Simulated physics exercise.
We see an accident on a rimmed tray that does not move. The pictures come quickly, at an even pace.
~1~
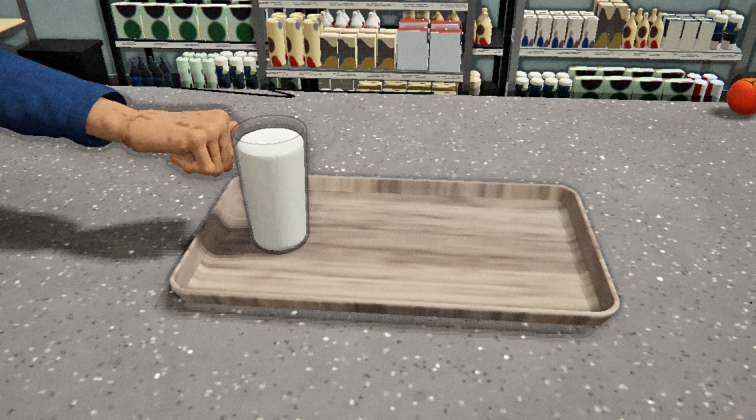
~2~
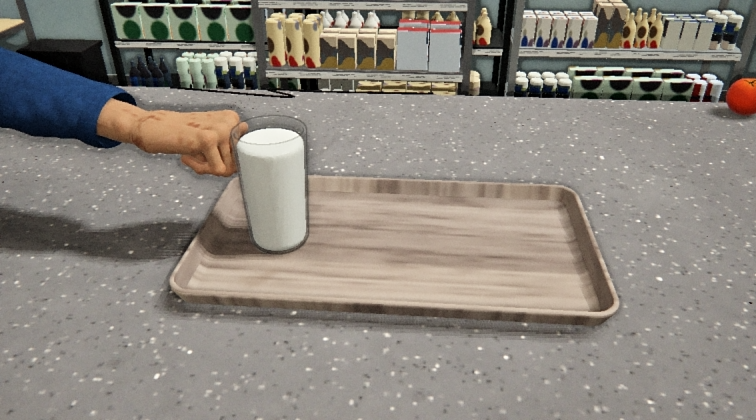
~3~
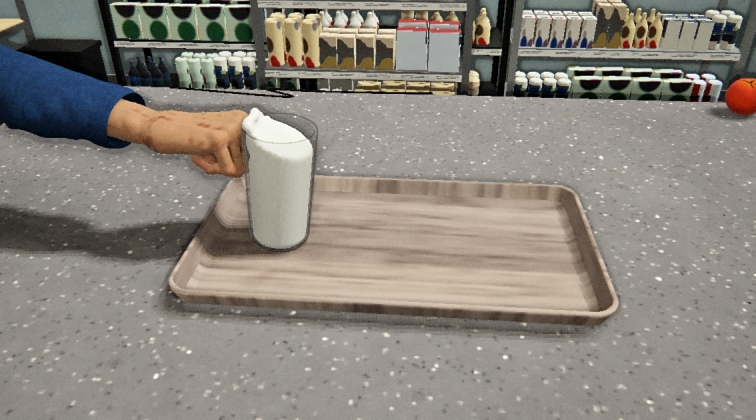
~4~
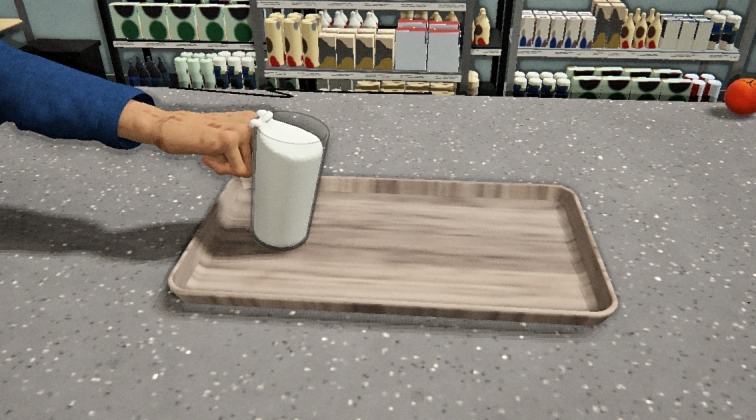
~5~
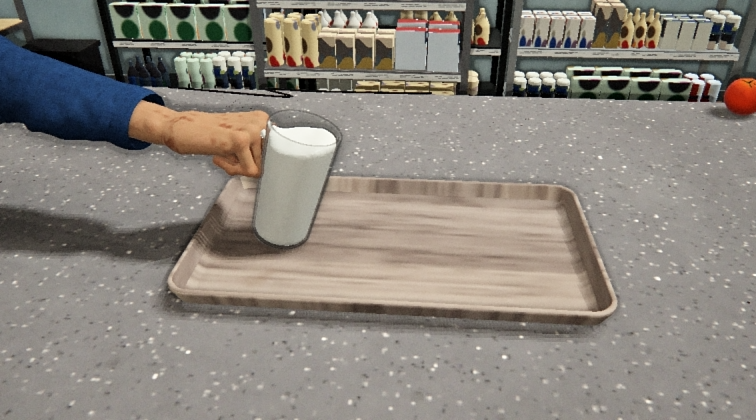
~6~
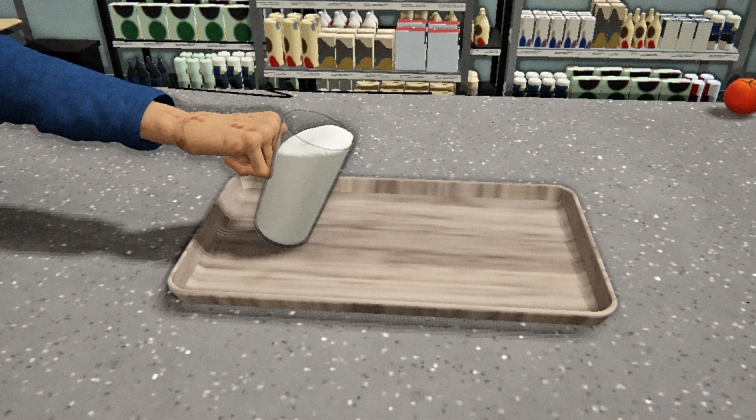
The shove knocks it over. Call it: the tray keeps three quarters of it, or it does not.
The tray does not keep three quarters.
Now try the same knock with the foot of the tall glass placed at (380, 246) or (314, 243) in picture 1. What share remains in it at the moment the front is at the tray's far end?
It comes to near 75 percent in the first case and near 70 percent in the second.
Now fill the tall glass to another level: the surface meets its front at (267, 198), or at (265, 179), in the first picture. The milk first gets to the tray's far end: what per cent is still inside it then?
I'd put it at around 55 percent the first time and around 70 percent the second.
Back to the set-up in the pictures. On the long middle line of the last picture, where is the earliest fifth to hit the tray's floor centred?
It lands around (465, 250).
A moment on, the tall glass is falling and 97 per cent is in the glass, 2 on the tray and 2 above or beyond its rim.
Next, the tall glass lies on its side and 82 per cent is in the glass, 11 on the tray and 7 above or beyond its rim.
Then the tall glass lies on its side and 48 per cent is in the glass, 40 on the tray and 13 above or beyond its rim.
Later the tall glass lies on its side and 25 per cent is in the glass, 38 on the tray and 37 above or beyond its rim.
Finally, 64 per cent is held by tray and glass, 36 is off the tray.
